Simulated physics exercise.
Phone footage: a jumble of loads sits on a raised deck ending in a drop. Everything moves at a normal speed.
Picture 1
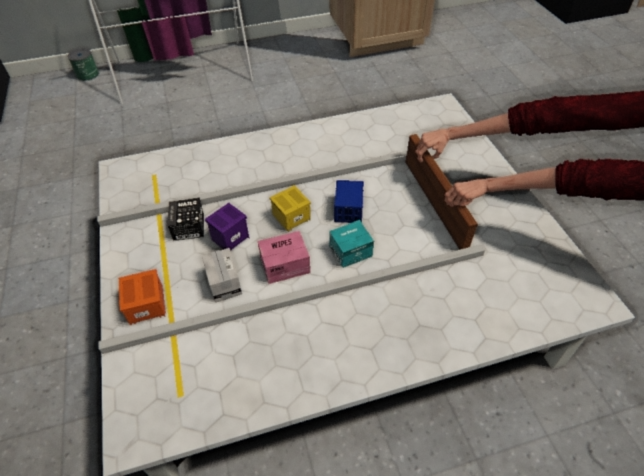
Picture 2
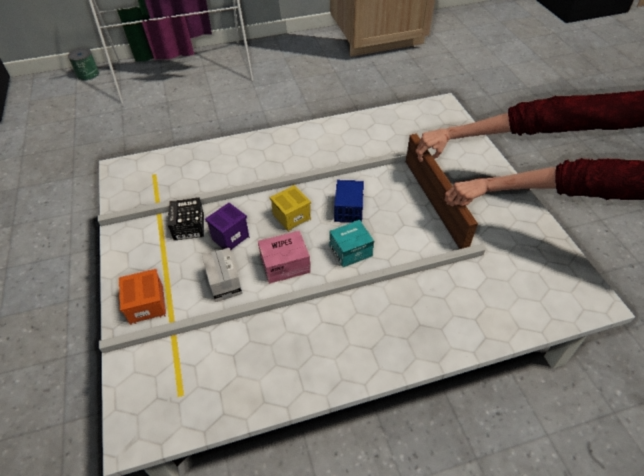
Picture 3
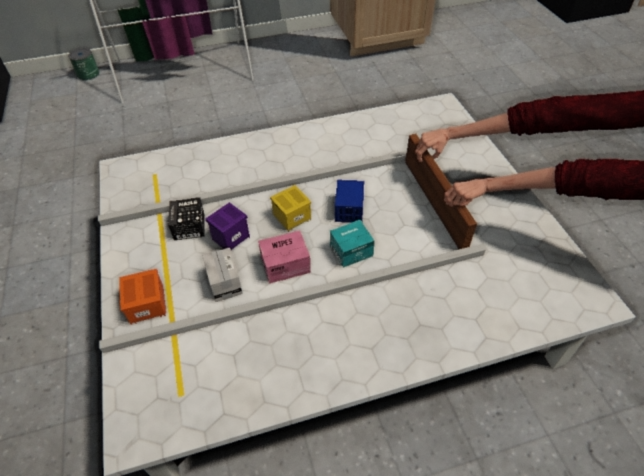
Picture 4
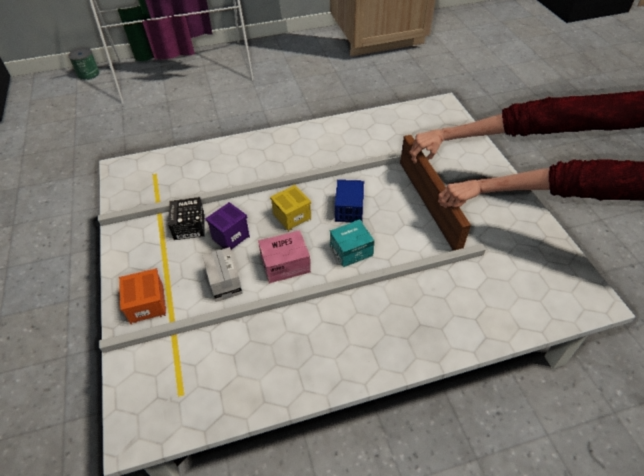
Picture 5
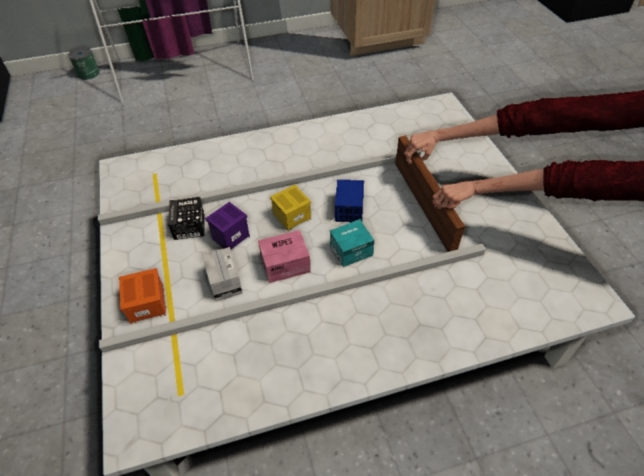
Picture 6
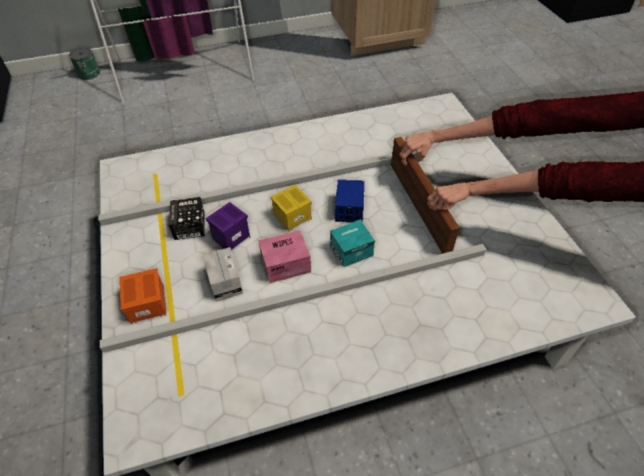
A brown plank, gripped by two hands in dark red sleeves at the right, slides slowly a short way left across a raised white hexagon-tiled deck, seen from above at an angle in a grey-floored room. Between two pale rails sit blue, turquoise, yellow, pink, purple, white and black boxes, with an orange one left of a yellow tape line. The boxes and the camera stay still.
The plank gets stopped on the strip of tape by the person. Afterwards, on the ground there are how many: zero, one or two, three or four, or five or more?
After that push, what drops off the edge is more than two, under five.
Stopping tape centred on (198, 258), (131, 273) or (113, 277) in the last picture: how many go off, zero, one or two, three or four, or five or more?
One to two; more than four; at least five.
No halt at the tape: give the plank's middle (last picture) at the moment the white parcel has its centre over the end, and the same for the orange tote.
Around (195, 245), then around (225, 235).
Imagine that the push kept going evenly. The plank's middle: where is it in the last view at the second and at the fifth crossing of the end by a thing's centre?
The first one at (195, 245), the next at (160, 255).
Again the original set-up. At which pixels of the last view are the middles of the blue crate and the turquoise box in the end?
In the last picture the blue crate sits at (147, 249) while the turquoise box sits at (148, 291).
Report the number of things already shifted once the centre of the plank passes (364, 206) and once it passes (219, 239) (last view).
The count reaches 1 first and 8 second.
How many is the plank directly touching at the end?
It's 2 of them.
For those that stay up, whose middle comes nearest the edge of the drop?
It's the pink box.
A little later, none off yet; orange tote at rest near (144, 296); black box at rest near (187, 218); white parcel at rest near (223, 274).
Next, none off yet; orange tote at rest near (144, 296); black box at rest near (187, 218); white parcel shifted about its own width near (198, 280).
Later still, none off yet; orange tote shifted about its own width near (88, 311); black box shifted about its own width near (136, 226); white parcel shifted well along near (123, 299).
When it is over, the number that fall off is three or four; down, purple tote, white parcel, black box and orange tote.
